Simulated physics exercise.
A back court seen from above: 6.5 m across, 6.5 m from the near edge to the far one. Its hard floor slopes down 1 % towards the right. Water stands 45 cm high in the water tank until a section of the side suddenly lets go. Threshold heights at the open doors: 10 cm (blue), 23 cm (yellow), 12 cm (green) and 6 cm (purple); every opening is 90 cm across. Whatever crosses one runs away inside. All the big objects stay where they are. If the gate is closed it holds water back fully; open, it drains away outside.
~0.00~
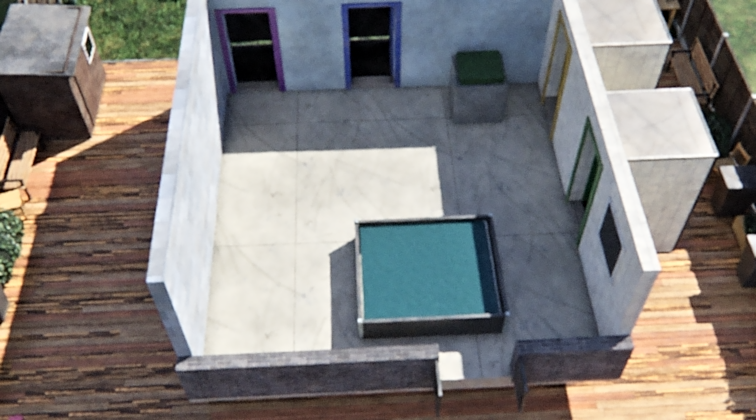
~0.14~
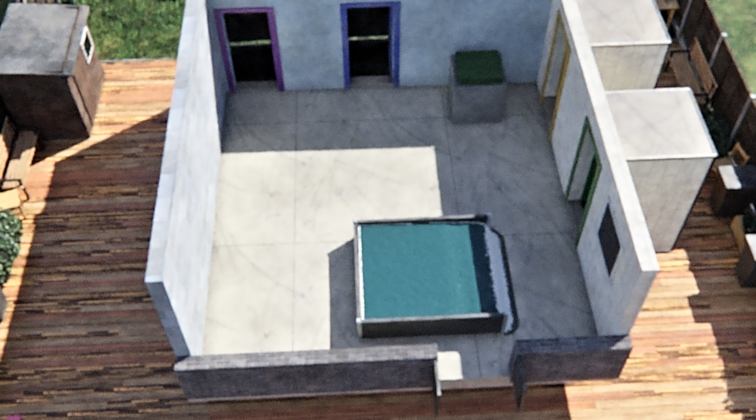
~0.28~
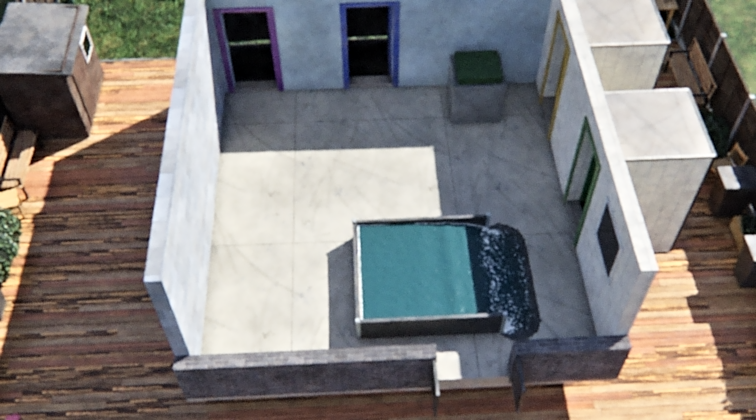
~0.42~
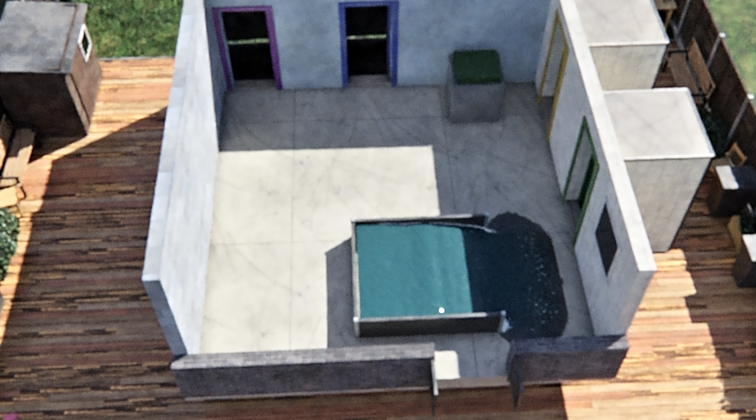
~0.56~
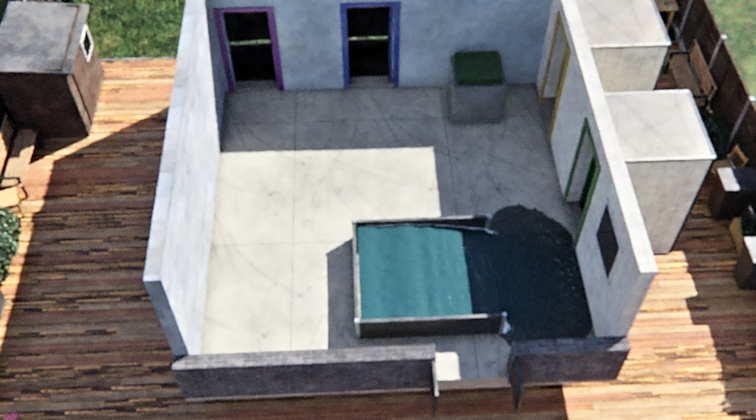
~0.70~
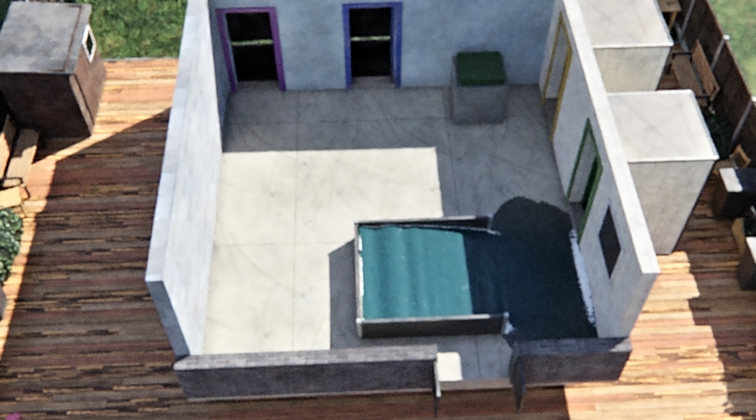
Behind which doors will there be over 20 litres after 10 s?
Within that time: At the blue door it stays under the limit; at the yellow door it keeps below the limit; at the green door it goes over the limit; at the purple door it does not reach the limit.
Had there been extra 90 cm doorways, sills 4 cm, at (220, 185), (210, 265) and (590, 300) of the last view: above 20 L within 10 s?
In that order: Below, below, over.
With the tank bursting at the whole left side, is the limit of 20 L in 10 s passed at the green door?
Against that limit: Green below.
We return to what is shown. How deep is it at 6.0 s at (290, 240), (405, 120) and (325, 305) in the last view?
Roughly 0, 3 and 1 cm, in turn.
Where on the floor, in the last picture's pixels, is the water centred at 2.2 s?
Near (501, 279).
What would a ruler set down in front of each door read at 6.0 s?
Depths in cm: Blue 2, yellow 18, green 10, purple 0.
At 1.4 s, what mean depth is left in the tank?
Roughly 28 cm on average.
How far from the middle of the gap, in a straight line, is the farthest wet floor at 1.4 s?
About 3.0 m.
After 1.4 s water covers 15 % of the floor and is deepest (34 cm) near (601, 350); blue door not reached, yellow door not reached, green door 21 cm at the sill, 10 L in, purple door not reached.
After 2.2 s water covers 20 % of the floor and is deepest (38 cm) near (603, 360); blue door not reached, yellow door 2 cm at the sill, 0 L in, green door 22 cm at the sill, 44 L in, purple door not reached.
After 3.5 s water covers 35 % of the floor and is deepest (26 cm) near (603, 360); blue door not reached, yellow door 5 cm at the sill, 0 L in, green door 18 cm at the sill, 91 L in, purple door not reached.
After 6.0 s water covers 60 % of the floor and is deepest (18 cm) near (541, 134); blue door 2 cm at the sill, 0 L in, yellow door 18 cm at the sill, 0 L in, green door 10 cm at the sill, 104 L in, purple door not reached.
After 10.0 s water covers 95 % of the floor and is deepest (8 cm) near (544, 108); blue door 5 cm at the sill, 0 L in, yellow door 8 cm at the sill, 0 L in, green door 7 cm at the sill, 104 L in, purple door 5 cm at the sill, 0 L in.
